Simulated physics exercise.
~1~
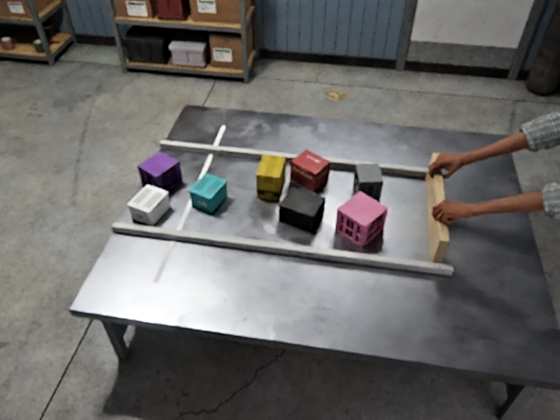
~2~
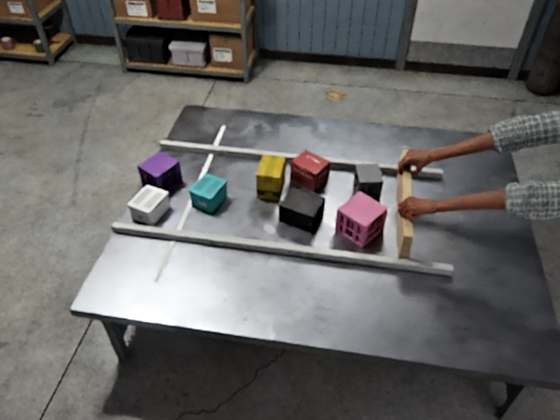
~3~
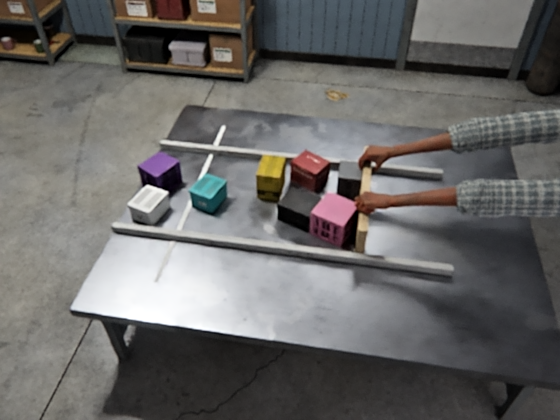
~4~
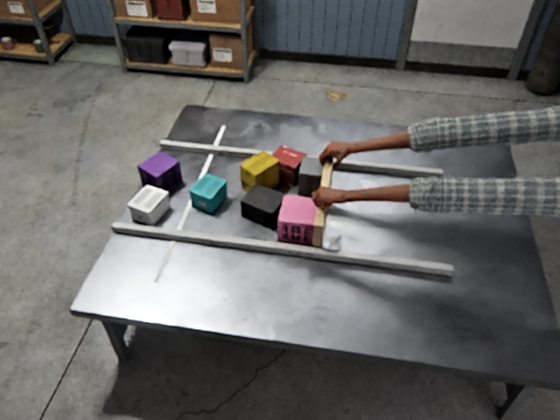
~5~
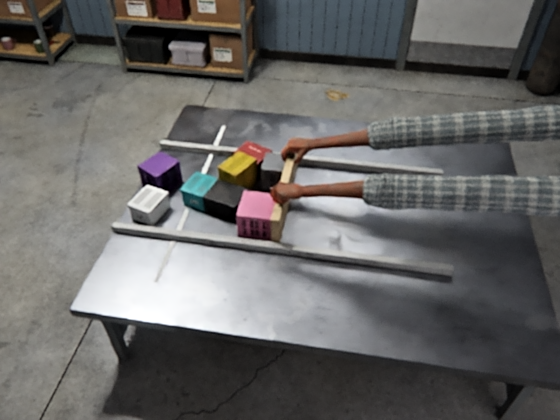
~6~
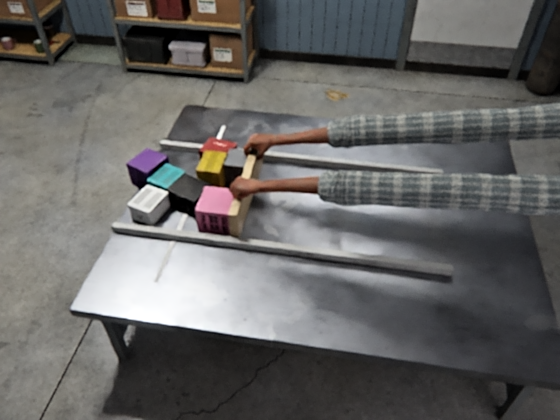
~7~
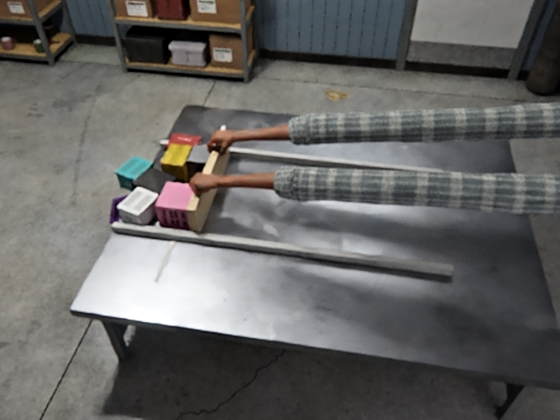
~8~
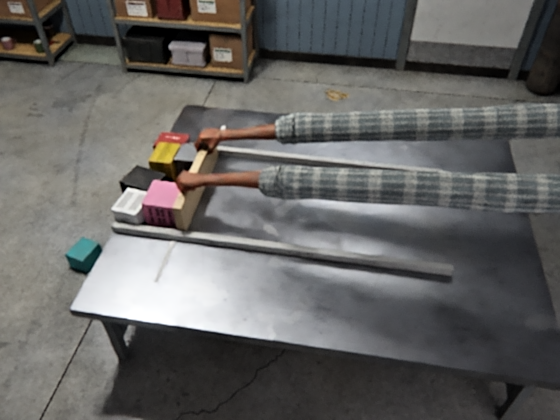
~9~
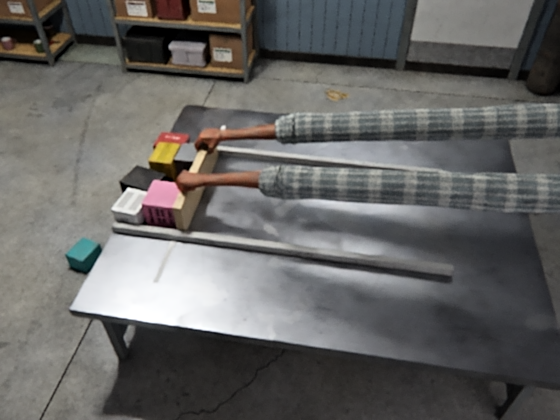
Two hands in checked sleeves reach in from the right and hold an upright wooden plank on a grey metal table, seen from above by a still camera. Between two pale rails sit pink, black, grey, red and yellow boxes, with turquoise, white and purple ones farther left near a strip of tape. The hands push the plank left, gathering the pink and grey crates, then the black, red and yellow ones. The crowded group shoves the turquoise and purple boxes over the left edge. The plank stops at the tape, the turquoise box lies on the floor, the purple one is out of sight, and the rest stay on the table.
